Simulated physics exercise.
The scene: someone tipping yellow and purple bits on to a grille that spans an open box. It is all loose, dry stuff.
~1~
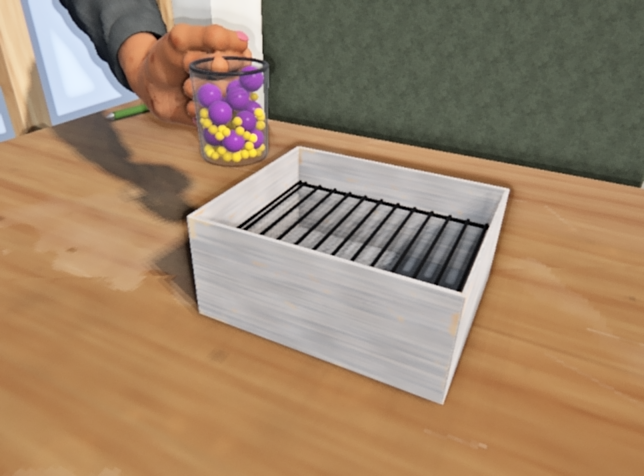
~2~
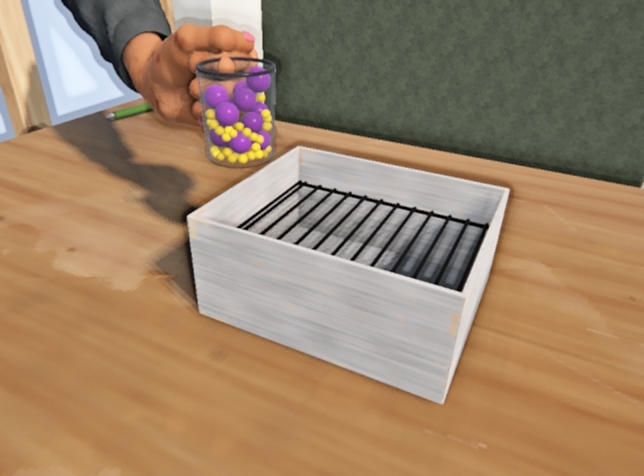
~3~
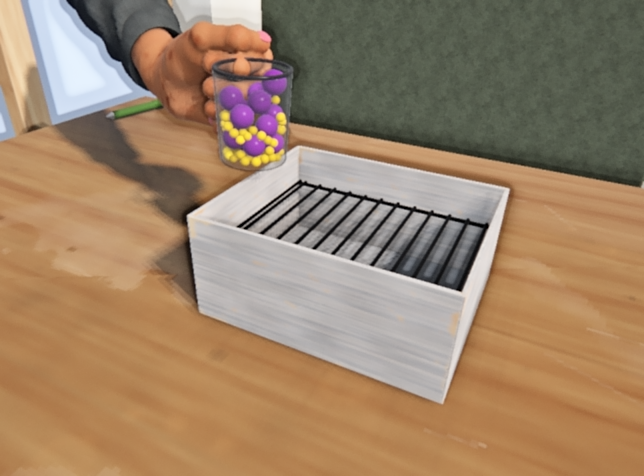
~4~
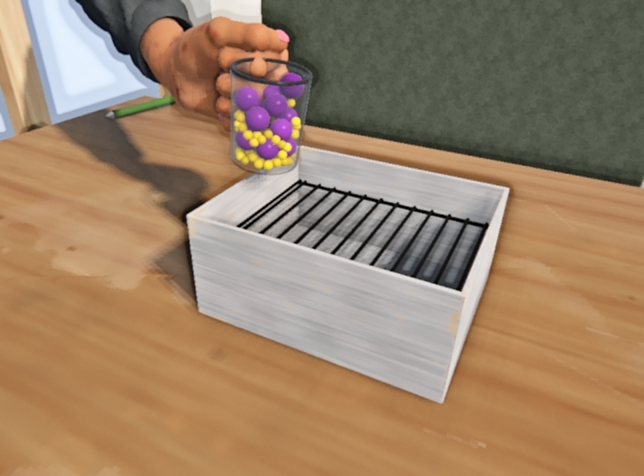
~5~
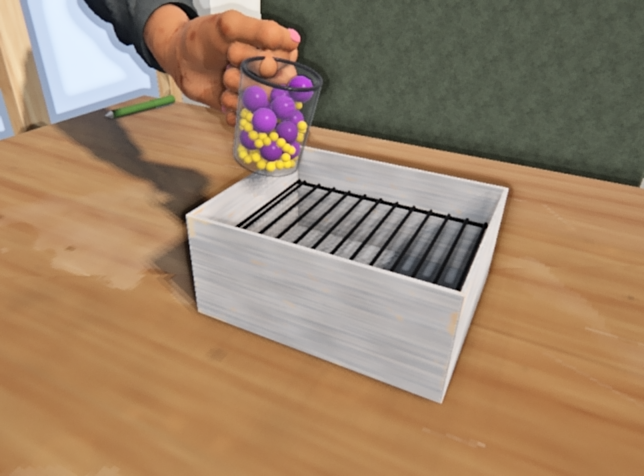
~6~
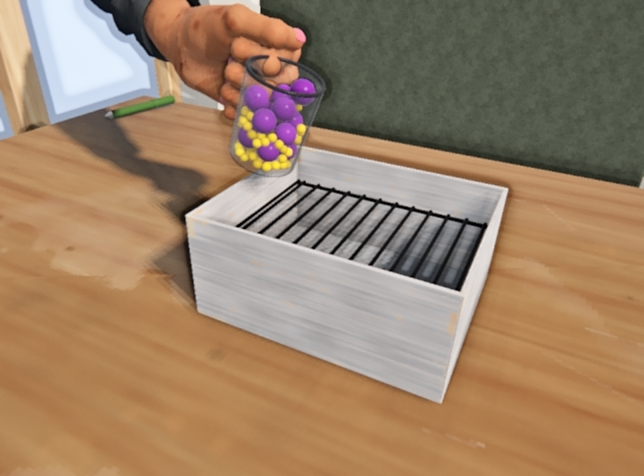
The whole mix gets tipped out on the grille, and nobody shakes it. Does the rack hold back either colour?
The yellow pieces drop through; the purple pieces stay on top.
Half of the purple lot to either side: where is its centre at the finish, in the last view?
Close to (356, 208).
Then, 0.36 s after the last picture, yellow ones, all in the cup; purple ones, all in the cup.
Then, 0.82 s after the last picture, yellow ones, all in the cup; purple ones, all in the cup.
Then, 1.31 s after the last picture, yellow ones, most in the cup, a small part on or over the wires; purple ones, about half in the cup, about half on or over the wires.
By the end, yellow ones, all under the rack; purple ones, all on the wires, none under the rack.
